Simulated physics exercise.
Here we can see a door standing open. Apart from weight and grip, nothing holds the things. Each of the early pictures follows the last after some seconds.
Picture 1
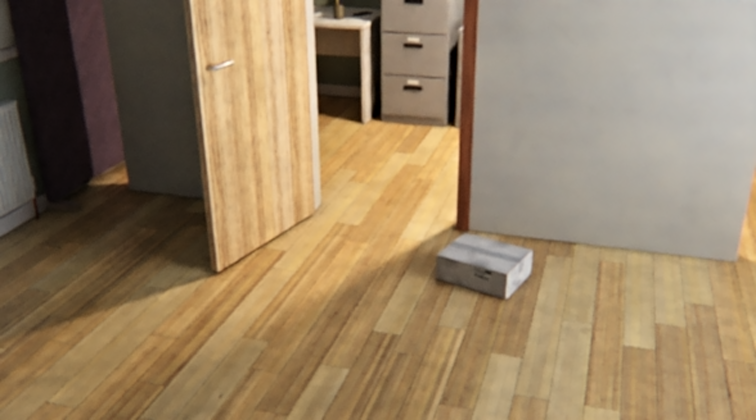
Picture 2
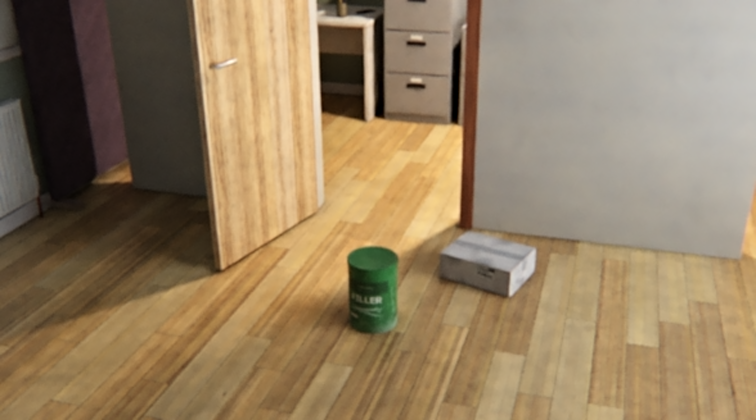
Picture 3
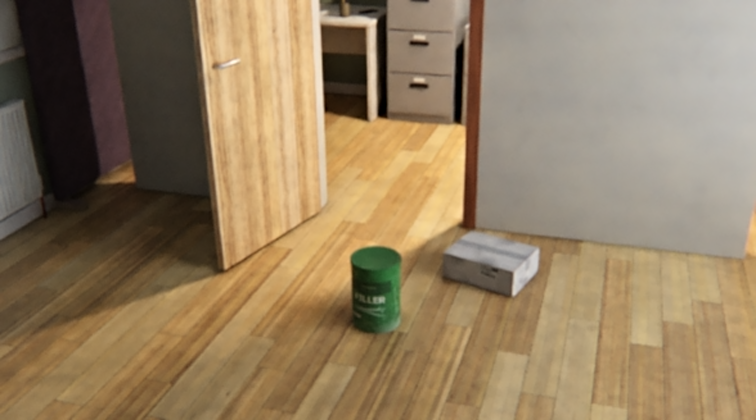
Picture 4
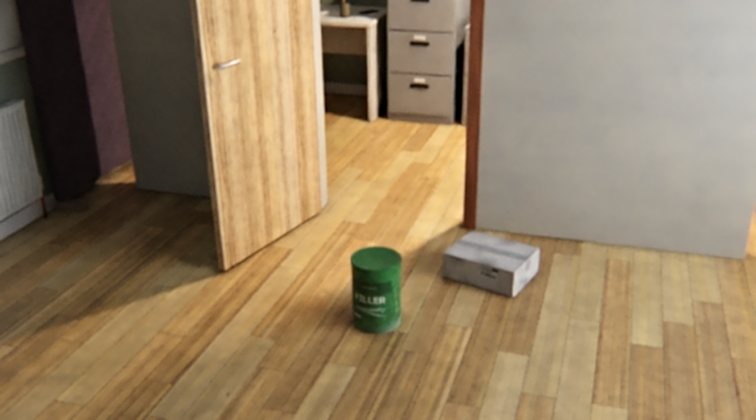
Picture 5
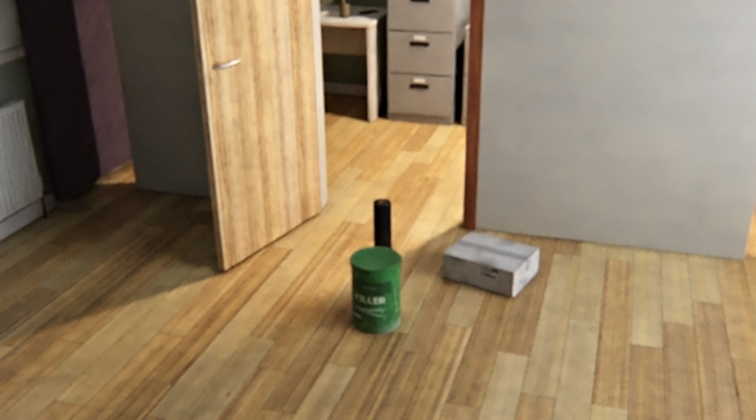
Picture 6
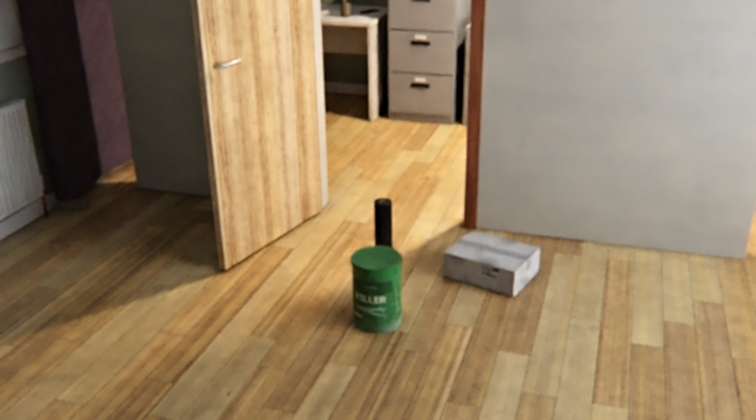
A green can appeared on the wooden floor left of a pale box, then a black cylinder showed up just behind it, while the open door stayed still.
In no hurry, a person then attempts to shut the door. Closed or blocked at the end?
The door's path stays clear.
Then, 1.20 s past the last view, open by 62°.
Then, 1.90 s past the last view, open by 27°; black roll displaced well along near (408, 217).
Then, 2.30 s past the last view, open by 7°; black roll displaced well along near (431, 203).
Finally, open by 0°; moved from the start, black roll; the other 2 still in place. Final places as the last picture's camera would see them, black roll near (438, 195).
